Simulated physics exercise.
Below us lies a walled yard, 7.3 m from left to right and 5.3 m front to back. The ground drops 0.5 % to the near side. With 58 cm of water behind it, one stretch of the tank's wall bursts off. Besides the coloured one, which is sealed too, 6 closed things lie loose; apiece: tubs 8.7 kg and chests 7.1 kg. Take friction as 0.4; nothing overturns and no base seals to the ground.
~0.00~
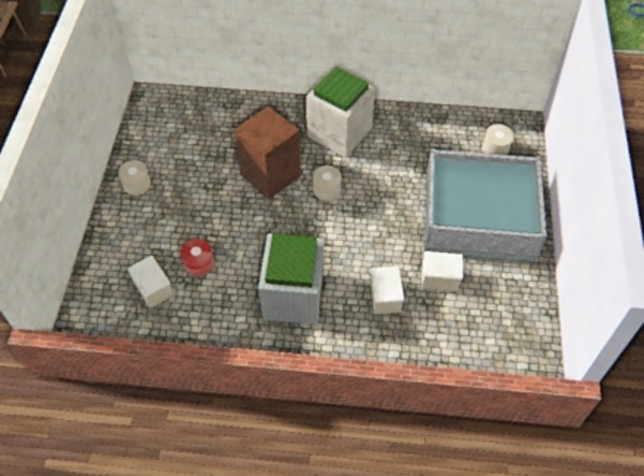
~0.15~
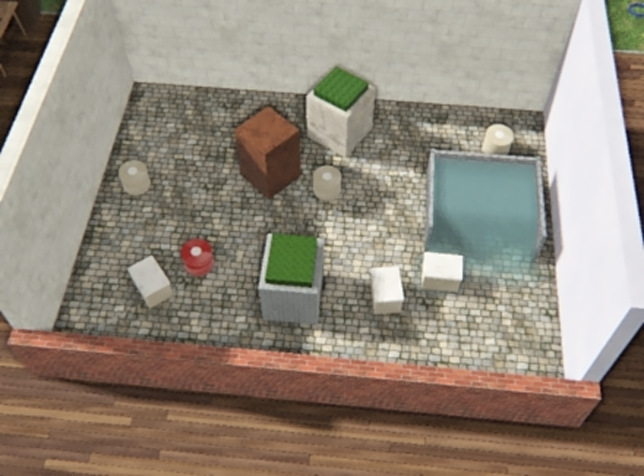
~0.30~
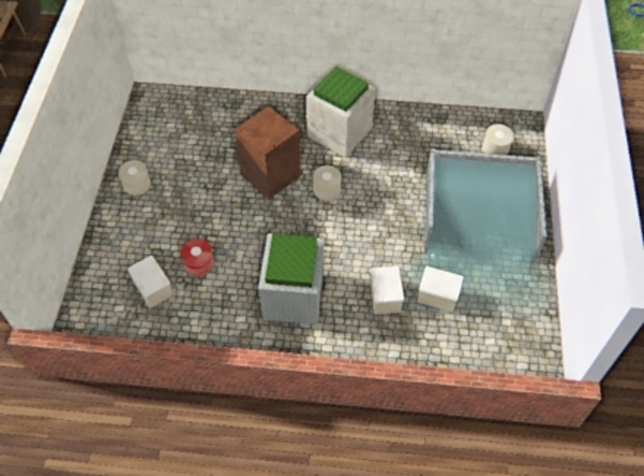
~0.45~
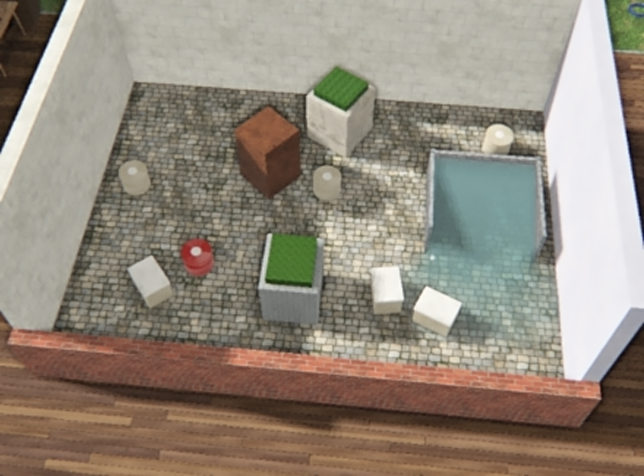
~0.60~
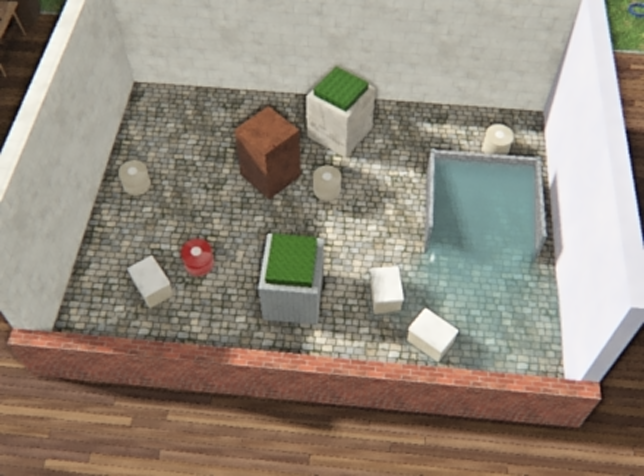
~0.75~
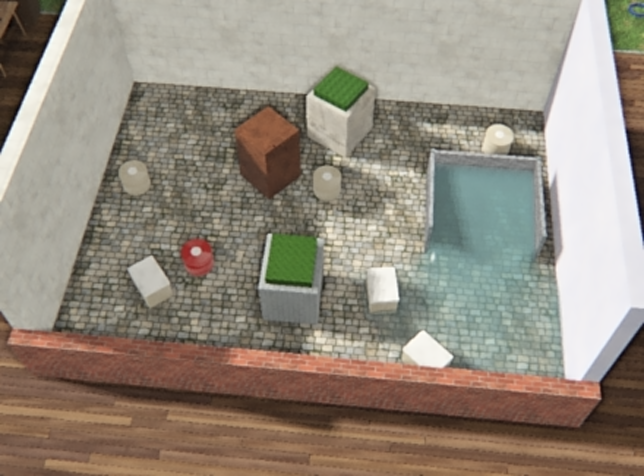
In the video, water pours from the open near side of a tank in a walled yard and spreads over the paving, pushing one white box, turning, to the low brick wall before a second shifts slightly; the red tub stays still.
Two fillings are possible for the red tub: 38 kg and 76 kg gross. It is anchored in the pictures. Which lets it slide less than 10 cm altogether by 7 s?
For it, the smaller load will do.
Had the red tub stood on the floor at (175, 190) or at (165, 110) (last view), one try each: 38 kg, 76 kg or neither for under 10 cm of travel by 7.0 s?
In turn: Either load holds; either load holds.
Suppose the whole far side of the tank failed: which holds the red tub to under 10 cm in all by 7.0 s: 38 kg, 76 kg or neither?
Then the lower weight is enough.
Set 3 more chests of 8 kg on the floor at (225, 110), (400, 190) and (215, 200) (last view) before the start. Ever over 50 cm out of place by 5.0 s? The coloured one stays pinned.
In turn: Short of it, less, under.
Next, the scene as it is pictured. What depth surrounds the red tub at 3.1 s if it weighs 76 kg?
About 1 cm.
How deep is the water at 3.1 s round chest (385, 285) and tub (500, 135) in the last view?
Roughly 8 and 0 cm.
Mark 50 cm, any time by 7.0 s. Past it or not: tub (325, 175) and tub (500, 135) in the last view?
In that order: Past it, less.
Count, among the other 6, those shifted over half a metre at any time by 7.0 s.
I count 5.
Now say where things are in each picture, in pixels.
The red tub at (196, 251), on the bottom; 2.3 m2 under water; 0 of 7 have shifted, in the first picture.
The red tub at (196, 251) rests on the ground; 3.1 m2 under water; 0 of 7 have shifted, in the second picture.
The red tub at (196, 251) rests on the ground; water covers 4.1 m2; 1 of 7 have shifted, in the third picture.
The red tub at (196, 251), on the bottom; 5.3 m2 under water; 1 of 7 have shifted, in the fourth picture.
The red tub at (196, 251) rests on the ground; 6.5 m2 under water; 1 of 7 have shifted, in the fifth picture.
The red tub at (196, 251), on the bottom; water covers 7.6 m2; 2 of 7 have shifted, in the sixth picture.
After 1.4 s the red tub would be 0 cm from its start with 38 kg and 0 cm from its start with 76 kg; 0 cm of water round it then.
After 3.1 s the red tub would be 0 cm from its start with 38 kg and 0 cm from its start with 76 kg; 1 cm of water round it then.
After 4.9 s the red tub would be 0 cm from its start with 38 kg and 0 cm from its start with 76 kg; 1 cm of water round it then.
After 7.0 s the red tub would be 0 cm from its start with 38 kg and 0 cm from its start with 76 kg; 2 cm of water round it then.
